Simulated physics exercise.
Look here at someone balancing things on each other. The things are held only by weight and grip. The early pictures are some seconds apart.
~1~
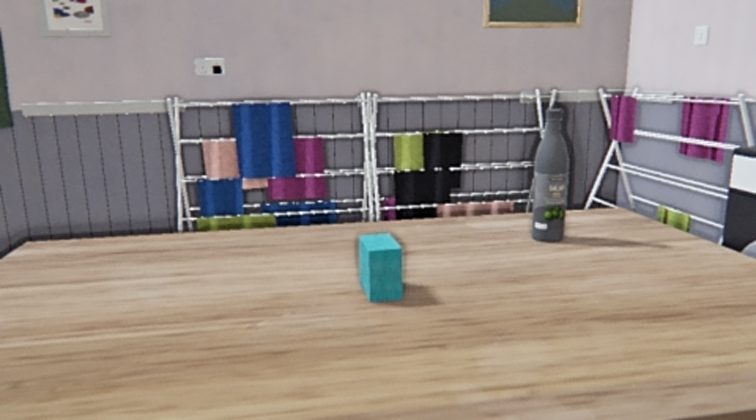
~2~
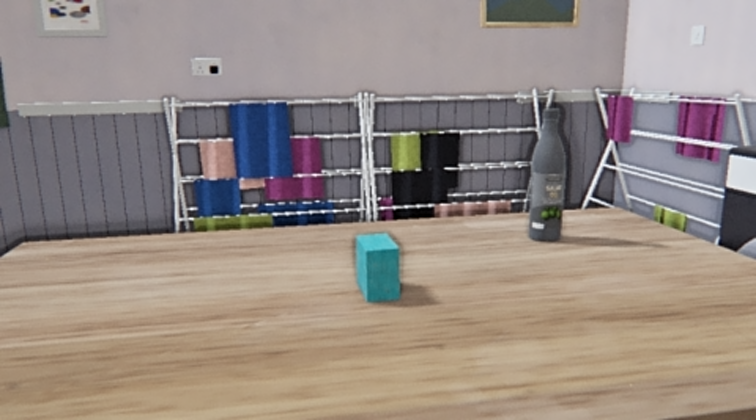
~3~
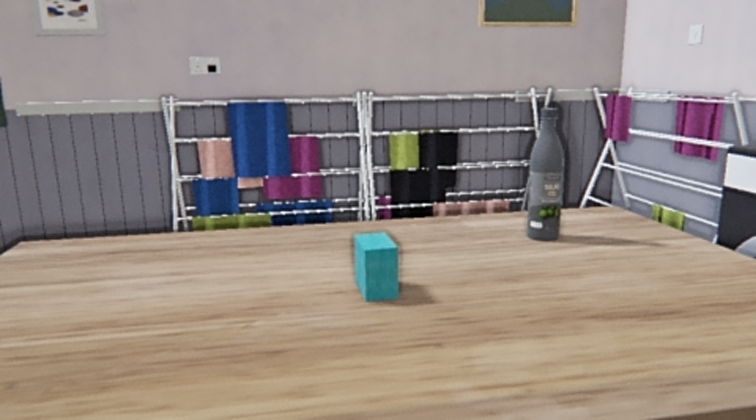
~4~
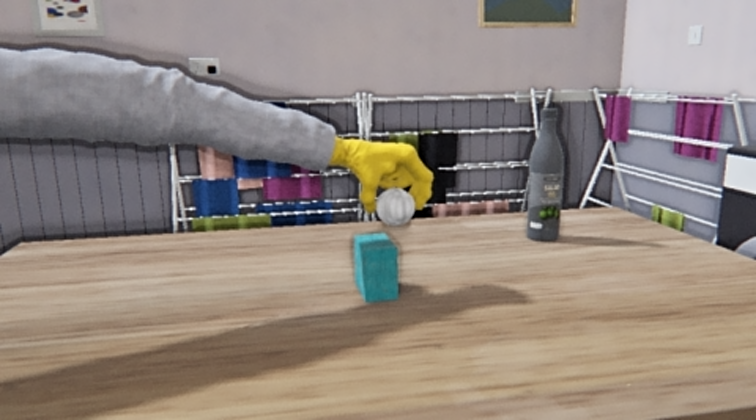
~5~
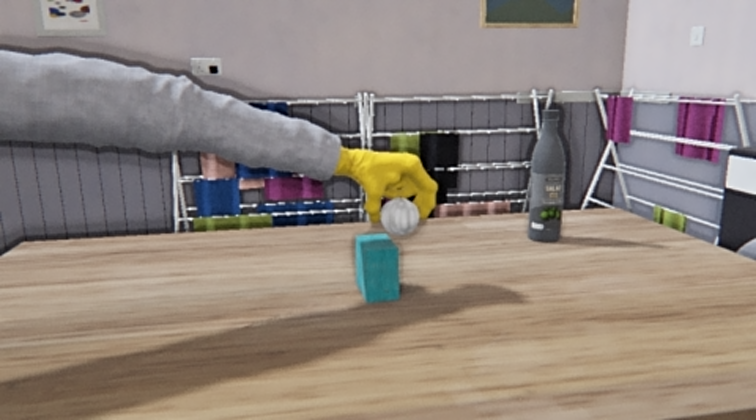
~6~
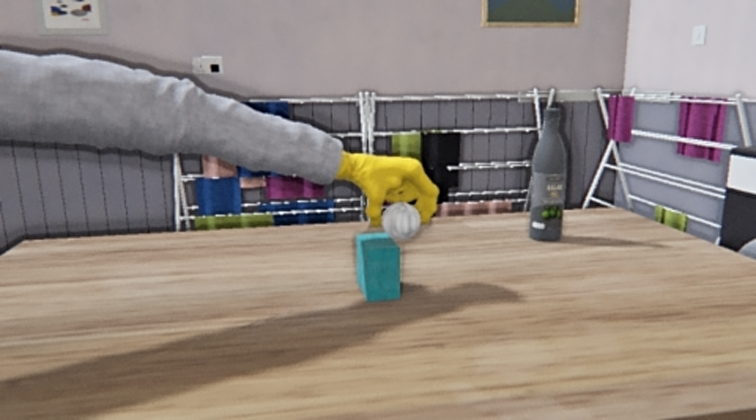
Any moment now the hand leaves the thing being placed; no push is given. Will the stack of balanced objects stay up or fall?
The stack falls.
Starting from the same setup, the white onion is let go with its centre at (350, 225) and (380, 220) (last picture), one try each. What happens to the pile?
Case A: It comes down; case B: It does not fall.
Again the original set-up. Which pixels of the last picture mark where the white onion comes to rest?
Around (431, 269).
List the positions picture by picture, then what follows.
The last thing is not in view yet; turquoise block (380, 267), in the first frame.
The last thing is not in view yet; turquoise block (377, 267), in the second frame.
The last thing is not in view yet; turquoise block (376, 266), in the third frame.
Still above its spot; white onion (395, 207); turquoise block (376, 267), in the fourth frame.
Still above its spot; white onion (400, 216); turquoise block (377, 267), in the fifth frame.
In place under the hand; white onion (401, 220); turquoise block (378, 266), in the sixth frame.
Then, 0.30 s after the last picture, white onion now fallen.
Then, 0.40 s after the last picture, things are still on the move.
At rest, fallen, white onion; the other 2 in place. Seen from the same camera at the end, white onion near (431, 269). The pile loses its balance.
